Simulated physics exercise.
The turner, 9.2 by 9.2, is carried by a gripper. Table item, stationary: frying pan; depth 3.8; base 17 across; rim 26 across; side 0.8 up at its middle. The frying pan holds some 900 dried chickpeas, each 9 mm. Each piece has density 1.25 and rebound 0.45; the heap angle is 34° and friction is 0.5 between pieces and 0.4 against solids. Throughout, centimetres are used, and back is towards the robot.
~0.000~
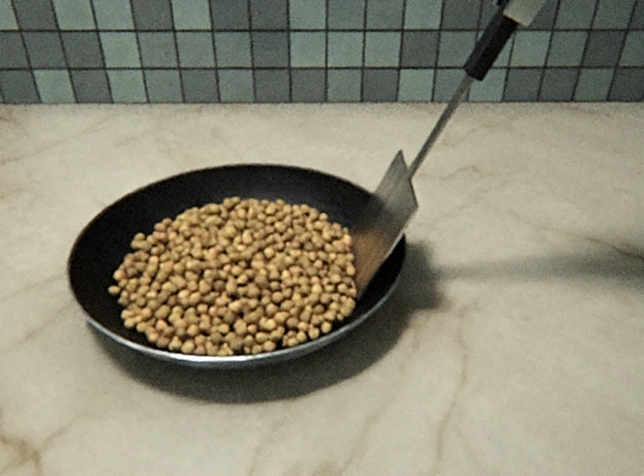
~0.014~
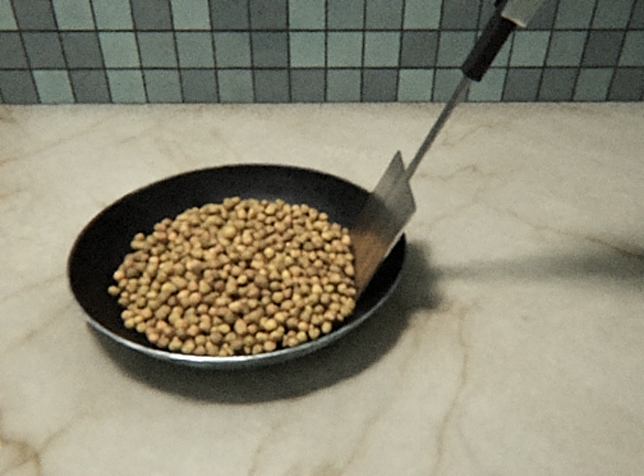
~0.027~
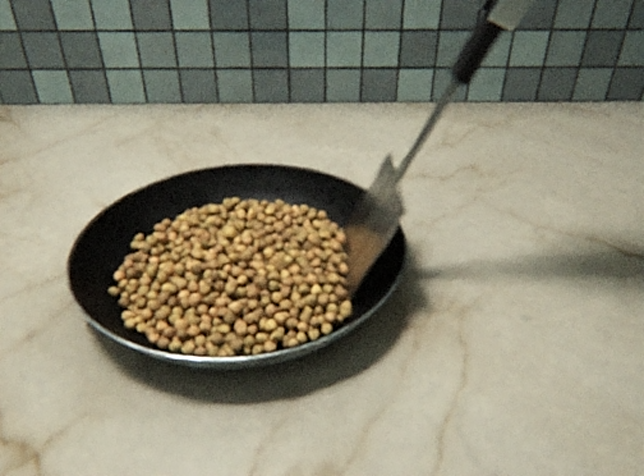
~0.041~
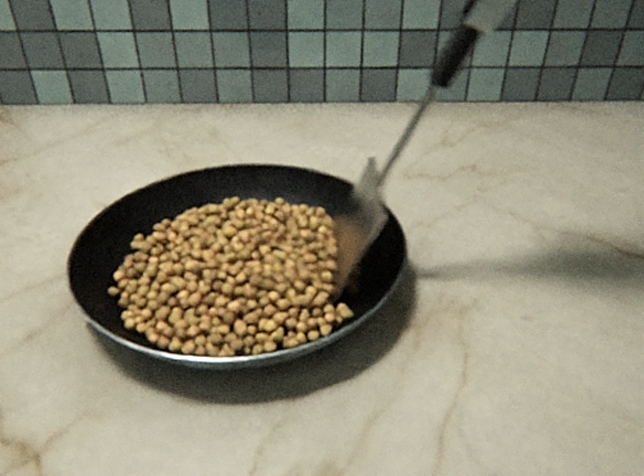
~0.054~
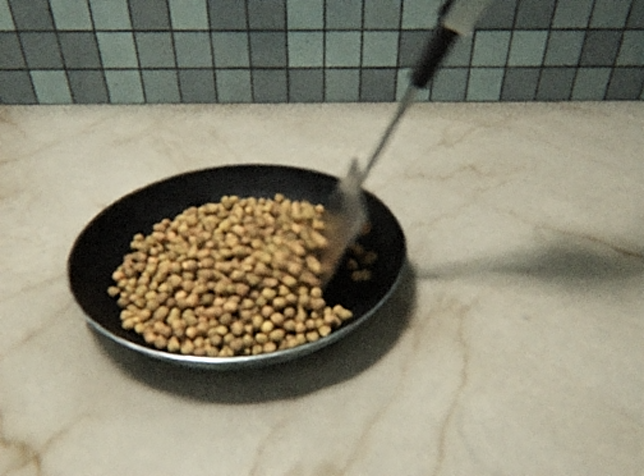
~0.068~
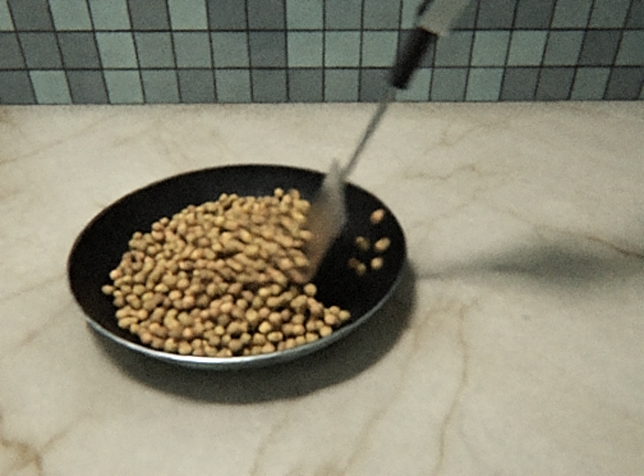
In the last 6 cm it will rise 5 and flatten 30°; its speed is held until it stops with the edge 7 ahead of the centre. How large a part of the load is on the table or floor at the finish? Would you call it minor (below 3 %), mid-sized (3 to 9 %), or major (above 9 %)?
I would call it major.
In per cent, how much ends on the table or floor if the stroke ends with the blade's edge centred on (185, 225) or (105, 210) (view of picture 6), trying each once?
Respectively about 15 and 30 percent end on the table or floor.
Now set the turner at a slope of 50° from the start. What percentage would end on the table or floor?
It would then be close to 15 %.
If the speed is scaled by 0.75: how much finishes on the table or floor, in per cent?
Near 10 in a hundred.
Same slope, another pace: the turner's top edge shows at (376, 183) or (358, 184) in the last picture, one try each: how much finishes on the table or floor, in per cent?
About 0 and 10 per cent.
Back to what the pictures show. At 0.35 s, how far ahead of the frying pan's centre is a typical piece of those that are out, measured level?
24 cm.
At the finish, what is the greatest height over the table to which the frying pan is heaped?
Close to 4.5 centimetres high.
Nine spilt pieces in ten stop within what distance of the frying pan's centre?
I reckon it's some 70 centimetres.
By 0.10 s, sloping 65°, highest piece 8 above the table; 898 in the frying pan, 2 on the blade or in flight.
By 0.13 s, sloping 54°, highest piece 9 above the table; 897 in the frying pan, 3 on the blade or in flight.
By 0.35 s, sloping 35°, highest piece 4 above the table; 736 in the frying pan, 162 on the table or floor, 2 on the blade or in flight.
By 1.40 s, sloping 35°, highest piece 4 above the table; 736 in the frying pan, 164 on the table or floor.
Final count, 736 in the frying pan, 164 on the table or floor. That is 18 % on the table or floor.
